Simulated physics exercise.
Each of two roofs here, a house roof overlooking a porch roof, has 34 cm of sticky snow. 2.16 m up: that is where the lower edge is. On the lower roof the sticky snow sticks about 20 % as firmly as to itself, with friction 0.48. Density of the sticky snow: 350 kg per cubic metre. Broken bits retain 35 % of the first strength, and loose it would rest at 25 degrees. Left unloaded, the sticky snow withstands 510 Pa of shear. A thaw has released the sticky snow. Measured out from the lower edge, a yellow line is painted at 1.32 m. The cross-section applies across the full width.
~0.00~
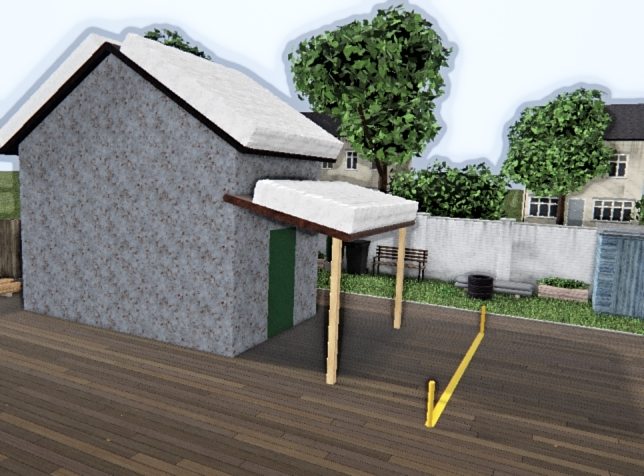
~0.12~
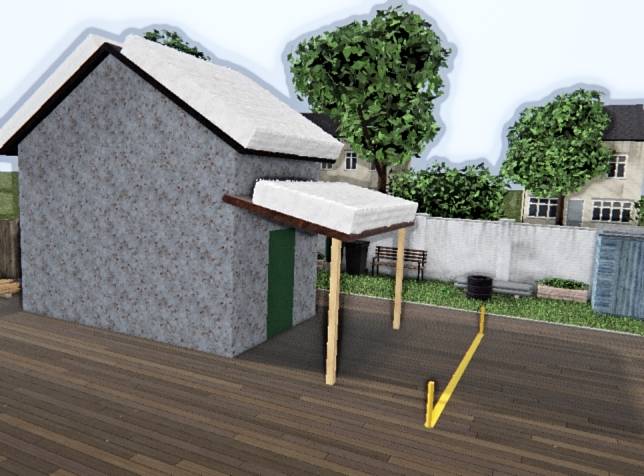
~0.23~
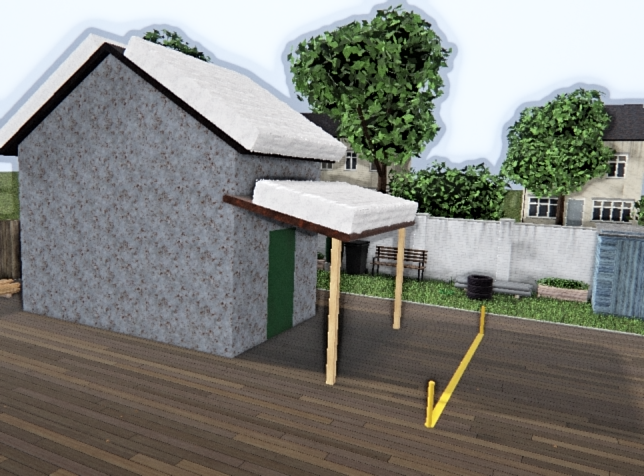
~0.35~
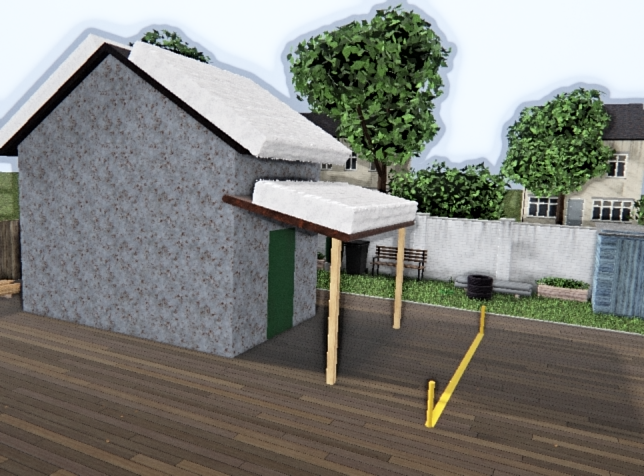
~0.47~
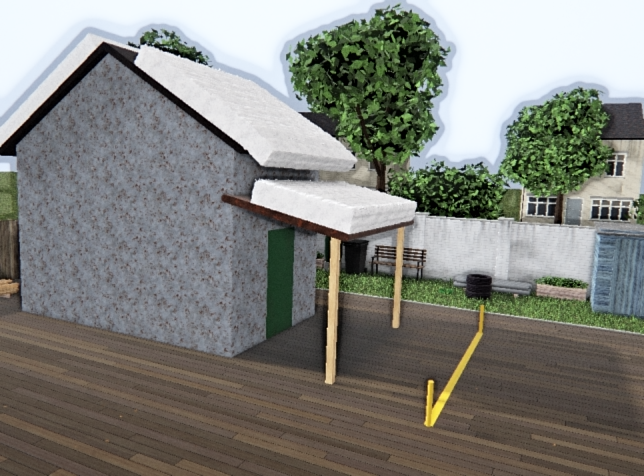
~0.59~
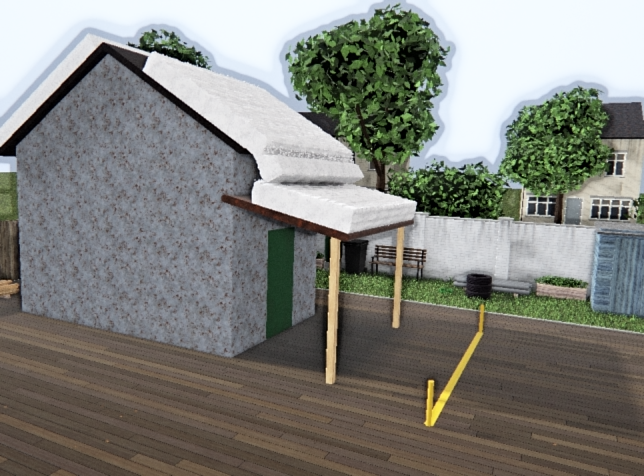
In a walled yard with dark wooden decking, seen from a raised, fixed viewpoint, a grey stone-textured house stands at left. Thick white snow covers its roof and a lower porch roof on wooden posts beside a green door, with a yellow line, trees and pale houses to the right. The upper snow slides slowly down rightward, baring dark roof near the ridge, then cracks and bends above the porch snow.
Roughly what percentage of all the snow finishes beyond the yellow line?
About 39 %.
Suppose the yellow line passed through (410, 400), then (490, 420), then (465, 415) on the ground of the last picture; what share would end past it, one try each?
Respectively about 50 in a hundred, 25 in a hundred and 30 in a hundred.
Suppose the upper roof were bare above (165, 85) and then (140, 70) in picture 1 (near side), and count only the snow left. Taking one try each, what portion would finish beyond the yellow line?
Try 1: 12 %; try 2: 25 %.
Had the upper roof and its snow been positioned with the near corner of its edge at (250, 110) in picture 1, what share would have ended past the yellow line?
It would be near 55 %.
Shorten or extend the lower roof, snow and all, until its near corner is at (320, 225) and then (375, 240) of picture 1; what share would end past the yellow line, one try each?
45 %, then 30 %.
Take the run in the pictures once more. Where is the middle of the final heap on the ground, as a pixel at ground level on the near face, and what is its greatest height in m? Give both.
(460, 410), 0.4 m.
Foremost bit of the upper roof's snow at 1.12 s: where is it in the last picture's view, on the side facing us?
Pixel: Approx. (355, 198).
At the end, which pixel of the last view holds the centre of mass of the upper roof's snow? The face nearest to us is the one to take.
(441, 351) or thereabouts.
After 1.12 s, none is below the lower edge and 0 % is past the line.
After 1.75 s, 32 % is below the lower edge and 5 % is past the line.
After 2.37 s, 63 % is below the lower edge and 36 % is past the line.
After 3.00 s, 65 % is below the lower edge and 39 % is past the line.
After 3.50 s, at the end, 66 % is below the lower edge and 39 % is past the line.
